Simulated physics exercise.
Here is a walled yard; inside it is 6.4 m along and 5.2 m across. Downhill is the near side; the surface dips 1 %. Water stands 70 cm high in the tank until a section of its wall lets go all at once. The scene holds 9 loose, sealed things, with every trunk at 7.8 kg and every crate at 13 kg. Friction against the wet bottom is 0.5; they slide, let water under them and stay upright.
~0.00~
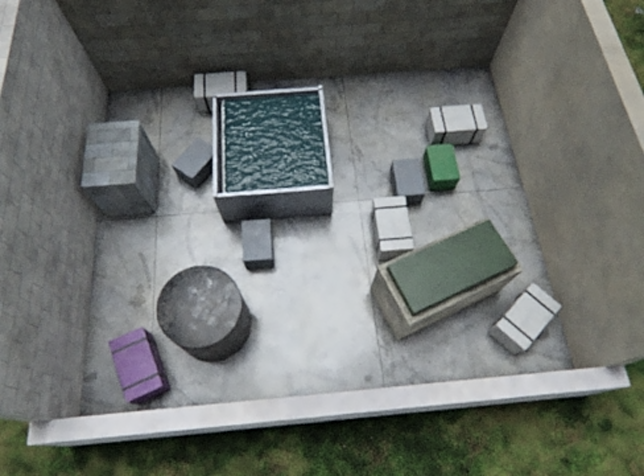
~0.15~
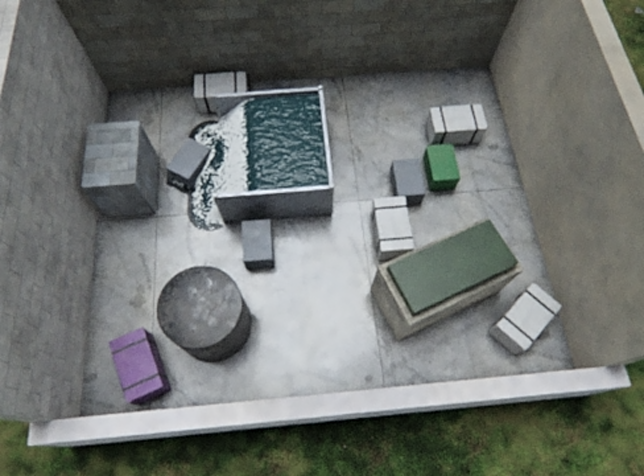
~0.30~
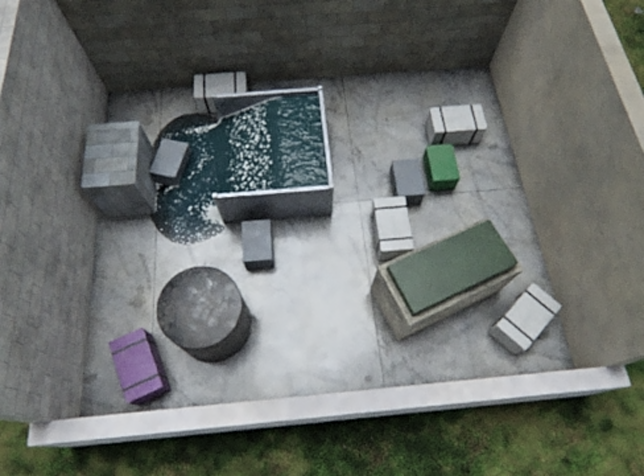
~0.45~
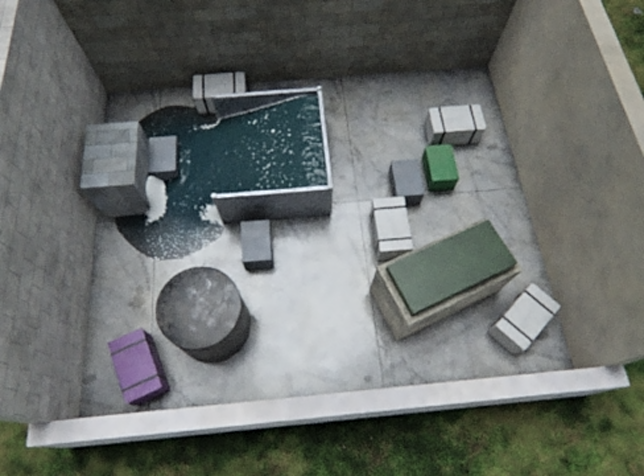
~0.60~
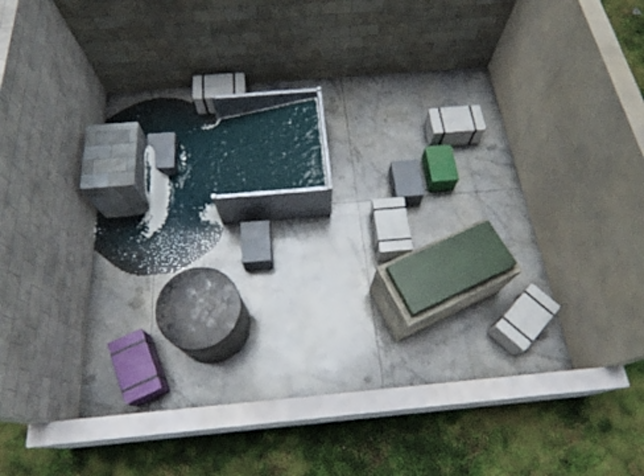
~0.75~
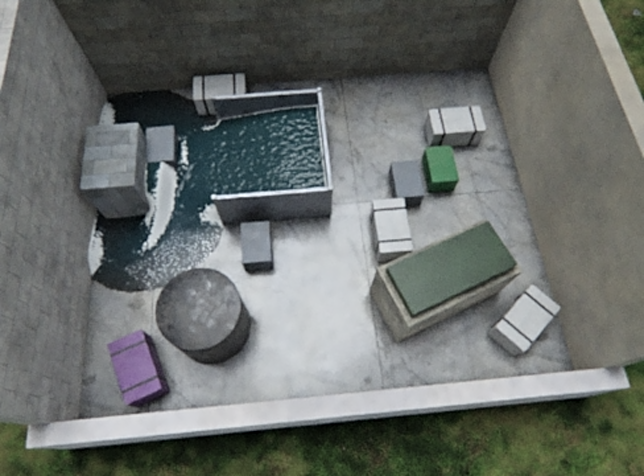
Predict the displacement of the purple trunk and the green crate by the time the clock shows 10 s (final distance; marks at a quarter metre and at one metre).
My prediction: The purple trunk is taken well away; the green crate is hardly disturbed.
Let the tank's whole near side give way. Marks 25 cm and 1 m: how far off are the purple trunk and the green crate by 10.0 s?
Purple trunk: Washed well away; green crate: A modest shift.
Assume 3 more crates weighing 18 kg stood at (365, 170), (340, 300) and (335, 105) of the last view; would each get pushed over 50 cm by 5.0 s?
The first one ends up inside that, the second inside that, the third beyond that.
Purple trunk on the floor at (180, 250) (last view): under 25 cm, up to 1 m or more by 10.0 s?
In the end it is hauled off.
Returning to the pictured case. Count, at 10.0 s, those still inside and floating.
At that instant the tally stands at 7.
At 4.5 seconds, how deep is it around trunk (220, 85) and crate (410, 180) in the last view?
First roughly 4 cm, second roughly 0 cm.
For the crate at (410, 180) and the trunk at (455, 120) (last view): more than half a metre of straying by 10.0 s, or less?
In sequence - stayed below the line; crossed the line.
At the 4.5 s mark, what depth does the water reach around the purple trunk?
Roughly 5 cm deep.
After 2.0 s the purple trunk is near (140, 377), 0.2 m from its start, afloat; the green crate is near (442, 164), 0.0 m from its start, aground; 2 afloat.
After 4.5 s the purple trunk is near (338, 356), 2.5 m from its start, afloat; the green crate is near (442, 164), 0.0 m from its start, aground; 2 afloat.
After 7.0 s the purple trunk is near (381, 362), 3.0 m from its start, afloat; the green crate is near (442, 164), 0.0 m from its start, aground; 6 afloat.
After 10.0 s the purple trunk is near (381, 362), 3.0 m from its start, afloat; the green crate is near (441, 163), 0.0 m from its start, aground; 7 afloat.
